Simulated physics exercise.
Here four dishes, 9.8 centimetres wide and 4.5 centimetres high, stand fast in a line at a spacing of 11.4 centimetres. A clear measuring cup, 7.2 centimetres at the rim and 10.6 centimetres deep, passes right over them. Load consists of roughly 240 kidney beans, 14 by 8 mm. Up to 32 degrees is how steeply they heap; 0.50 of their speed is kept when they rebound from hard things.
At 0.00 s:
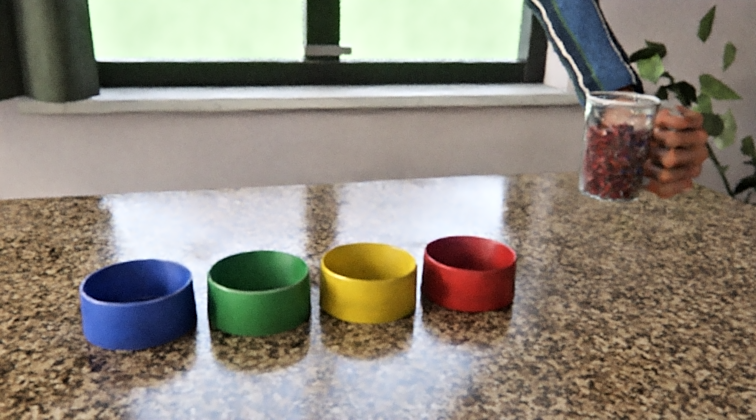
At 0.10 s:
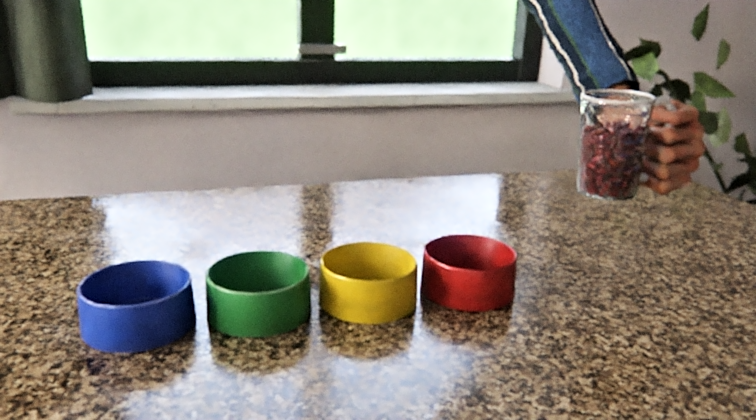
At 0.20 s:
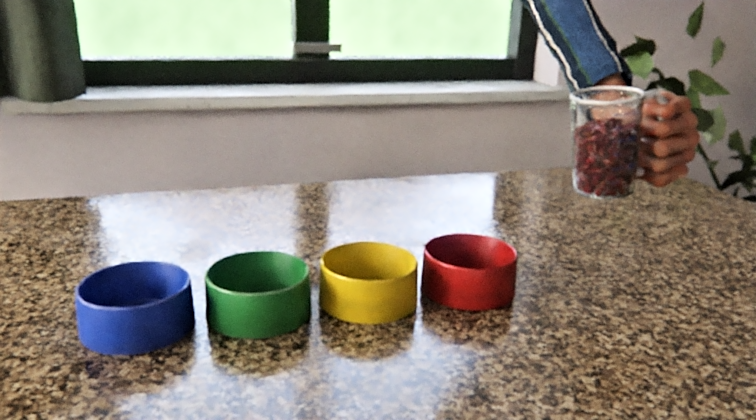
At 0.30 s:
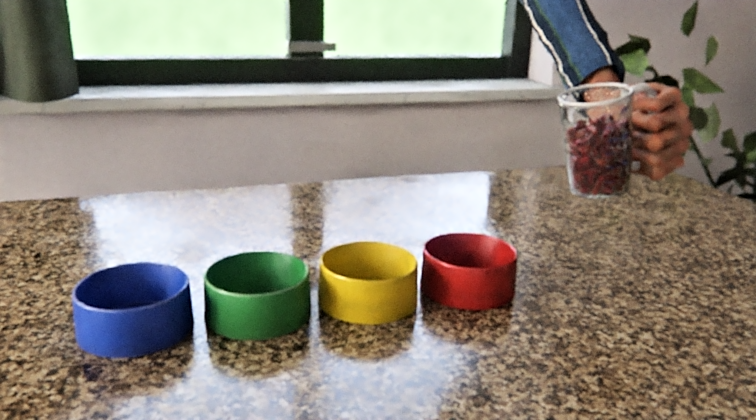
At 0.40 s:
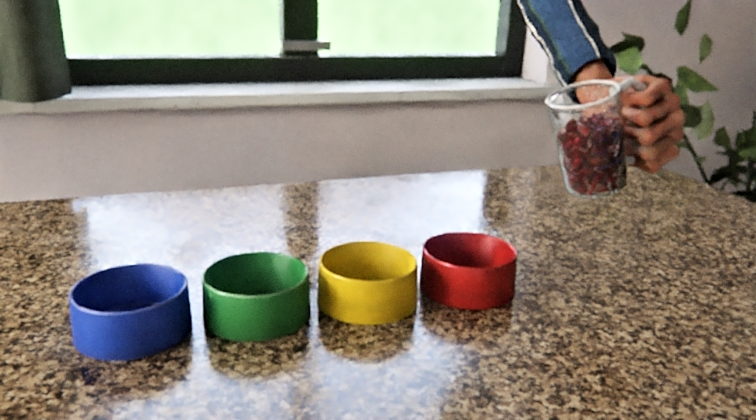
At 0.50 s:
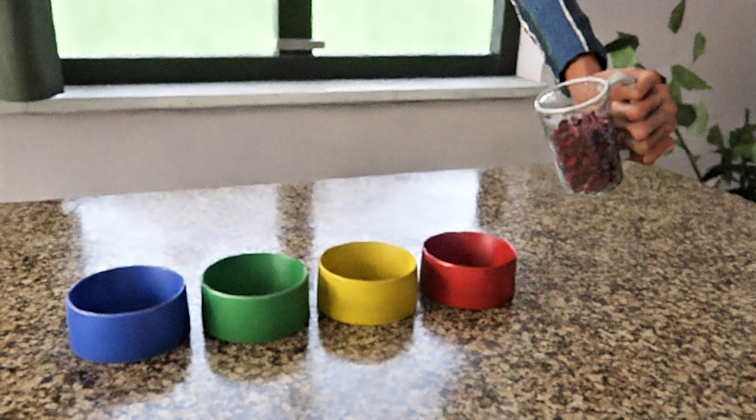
On a speckled stone countertop near a window, blue, green, yellow and red dishes stand in a row while a hand at the right holds a clear cup of dark red beans upright. The hand moves the cup slightly left, then gradually tilts it leftward as the dishes stay in place.
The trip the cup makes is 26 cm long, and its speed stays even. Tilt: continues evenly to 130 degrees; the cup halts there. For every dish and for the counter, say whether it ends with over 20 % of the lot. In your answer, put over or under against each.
Red - under; blue - under; green - under; yellow - over; counter - under.
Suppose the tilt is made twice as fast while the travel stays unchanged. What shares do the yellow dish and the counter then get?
In the yellow dish 0; on the counter 0.
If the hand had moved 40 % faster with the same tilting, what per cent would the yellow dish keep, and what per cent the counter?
Then the yellow dish gets 50 and the counter 40.
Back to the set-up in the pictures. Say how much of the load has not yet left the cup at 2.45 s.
It works out to about 10 per cent of the load.
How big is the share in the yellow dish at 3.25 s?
By that moment it's near 95 percent.
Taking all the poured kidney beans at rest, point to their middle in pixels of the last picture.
Approximately (366, 278) in the last picture.
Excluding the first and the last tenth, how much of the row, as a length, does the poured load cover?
I'd put it near 6 cm.
After 1.67 s, tilt 88 degrees; cup holds 100 %.
After 2.45 s, tilt 129 degrees; cup holds 10 %, yellow 85 %.
After 3.25 s, tilt 130 degrees; cup holds 0 %, yellow 95 %.
In the end, at 3.5 s, red 0 %, blue 0 %, green 0 %, yellow 95 %, counter 0 %.
